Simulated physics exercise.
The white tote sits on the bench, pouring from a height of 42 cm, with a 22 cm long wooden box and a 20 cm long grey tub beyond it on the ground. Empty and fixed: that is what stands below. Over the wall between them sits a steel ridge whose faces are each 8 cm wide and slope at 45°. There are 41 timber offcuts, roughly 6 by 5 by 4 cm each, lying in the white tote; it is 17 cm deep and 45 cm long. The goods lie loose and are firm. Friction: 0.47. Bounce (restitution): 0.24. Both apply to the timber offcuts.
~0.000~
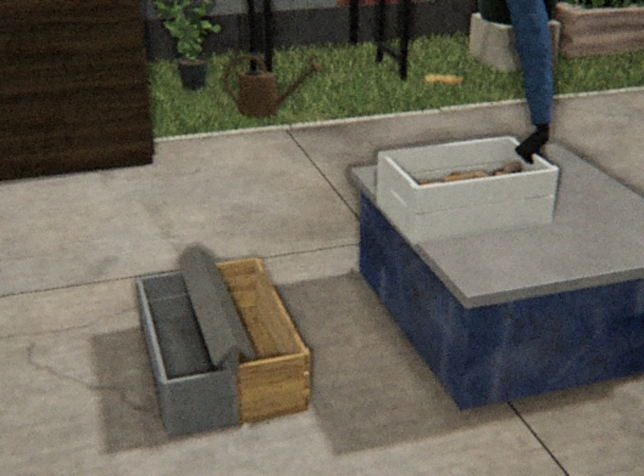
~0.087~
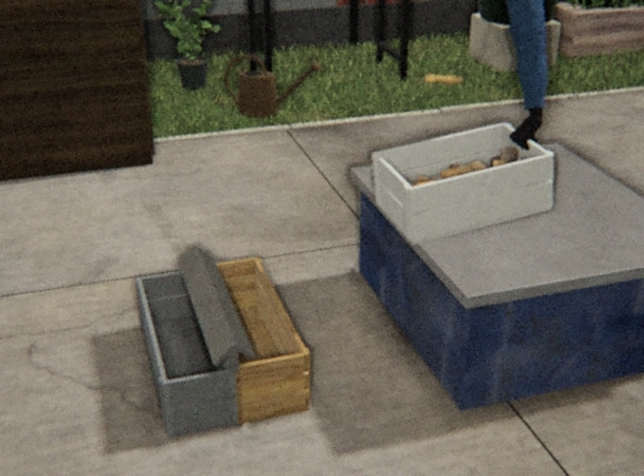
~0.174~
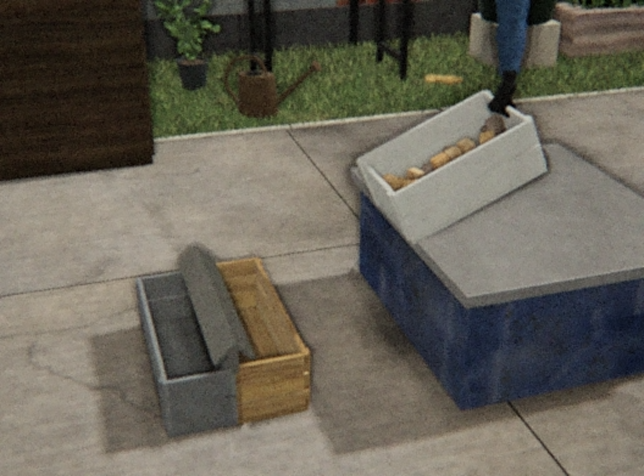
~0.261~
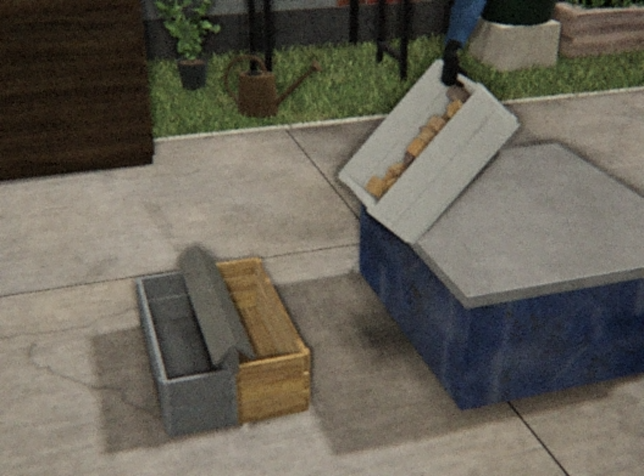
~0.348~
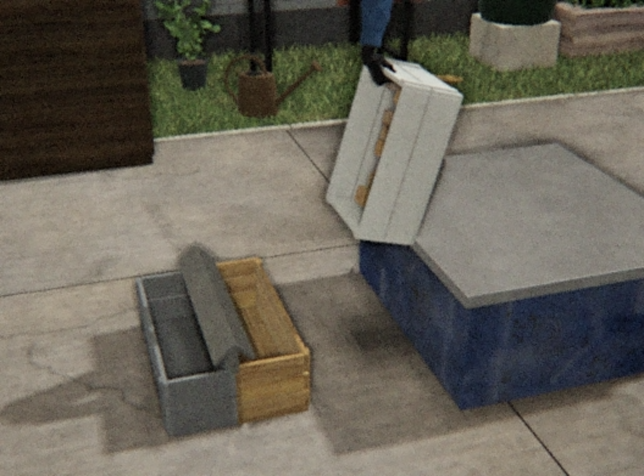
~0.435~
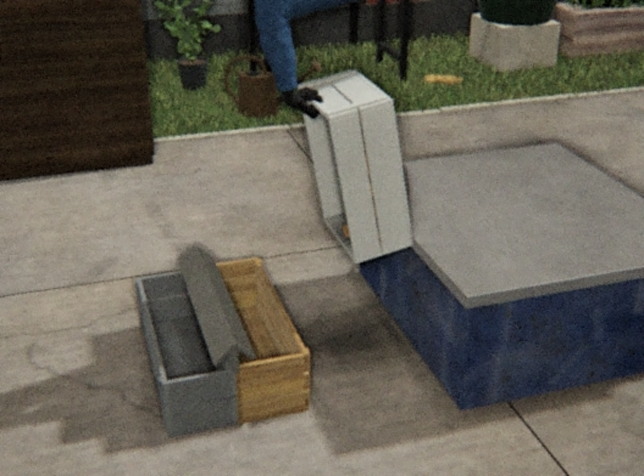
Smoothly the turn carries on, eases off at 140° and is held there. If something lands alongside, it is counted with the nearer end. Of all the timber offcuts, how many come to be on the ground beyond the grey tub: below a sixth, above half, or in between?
The share is smaller than a sixth.
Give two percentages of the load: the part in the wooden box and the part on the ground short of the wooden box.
Close to 35 and 40 percent respectively.
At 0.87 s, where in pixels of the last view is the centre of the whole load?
Centre: About (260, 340).
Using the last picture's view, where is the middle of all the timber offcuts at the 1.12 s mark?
The centre sits near (265, 346).
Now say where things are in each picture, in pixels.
In the first picture (we follow the rim corner now nearest the camera), white tote at (420, 187); grey tub at (167, 382); tilt 0°; nothing out yet.
The second picture shows white tote at (413, 188); tilt 6°.
The third picture shows white tote at (396, 193); tilt 23°.
The fourth picture shows white tote at (374, 209); tilt 47°.
The fifth picture shows white tote at (358, 233); tilt 74°.
The sixth picture shows white tote at (355, 259); grey tub at (167, 382); tilt 100°; nothing out yet.
After 0.54 s, tilt 126°; 36 still in the white tote and 5 in the air.
After 0.68 s, tilt 140°; 5 still in the white tote, 6 in the wooden box, 2 on the ground short of the wooden box and 28 in the air.
After 0.87 s, tilt 140°; 13 in the wooden box, 7 in the grey tub, 16 on the ground short of the wooden box and 5 in the air.
Outcome (at 1.12 s), 15 in the wooden box, 8 in the grey tub, 16 on the ground short of the wooden box and 2 on the ground beyond the grey tub. Asked share, 2 of 41, 5 per cent.
